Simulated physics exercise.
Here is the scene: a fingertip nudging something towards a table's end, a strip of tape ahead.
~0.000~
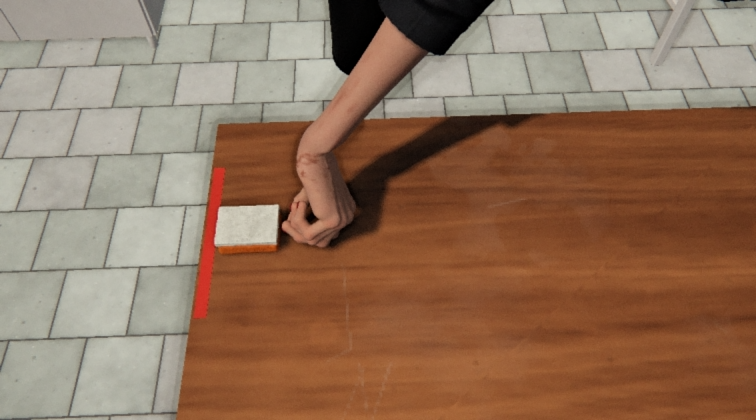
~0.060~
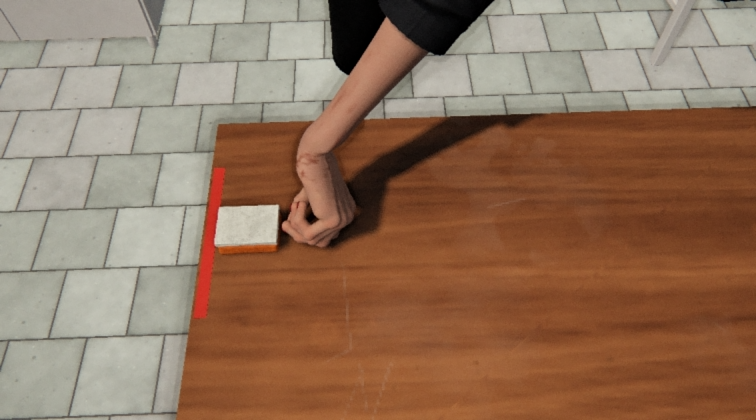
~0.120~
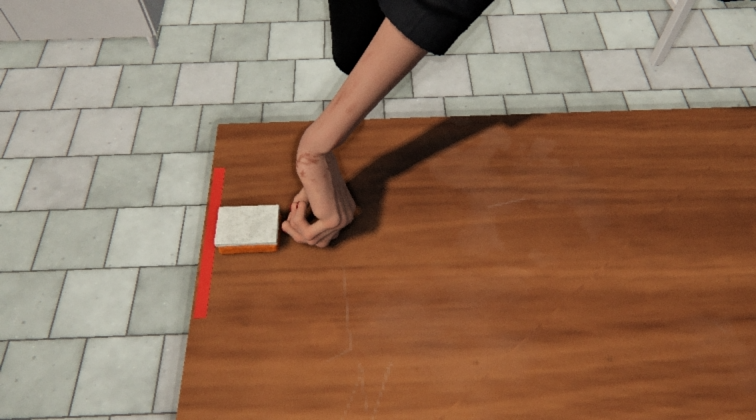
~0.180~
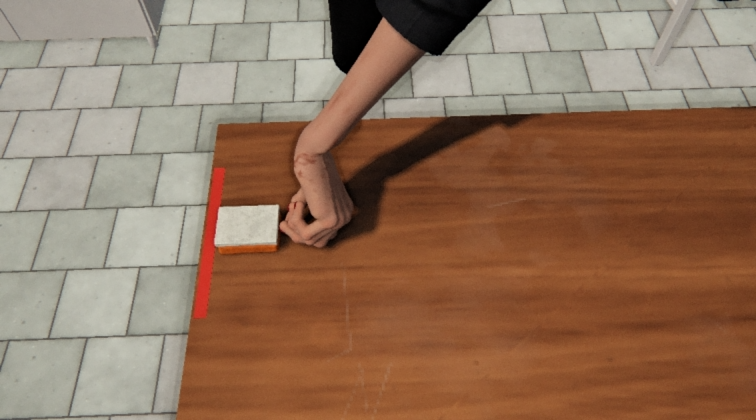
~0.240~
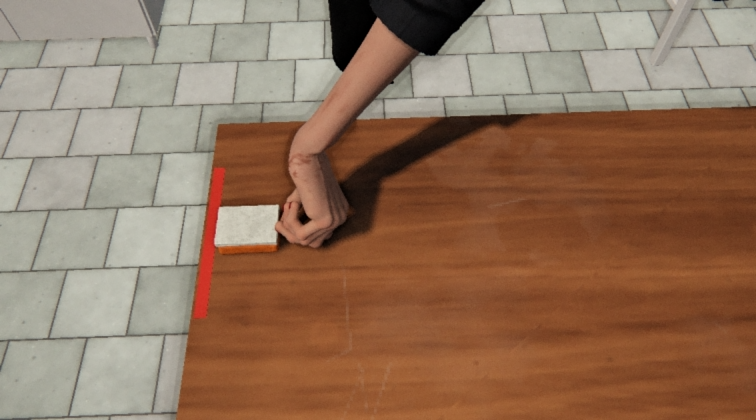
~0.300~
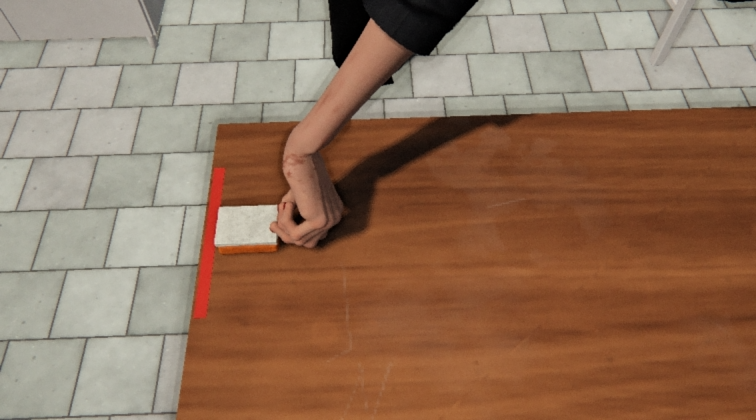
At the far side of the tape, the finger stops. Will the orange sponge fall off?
Yes.
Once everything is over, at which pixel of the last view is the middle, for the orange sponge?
Its middle settles around (256, 391) in the last picture.
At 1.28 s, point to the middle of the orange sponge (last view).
Look for its middle near pixel (188, 285).
After 1.28 s, orange sponge falling near (188, 285).
At rest (1.9 s), the orange sponge falls off the table, near (256, 391).
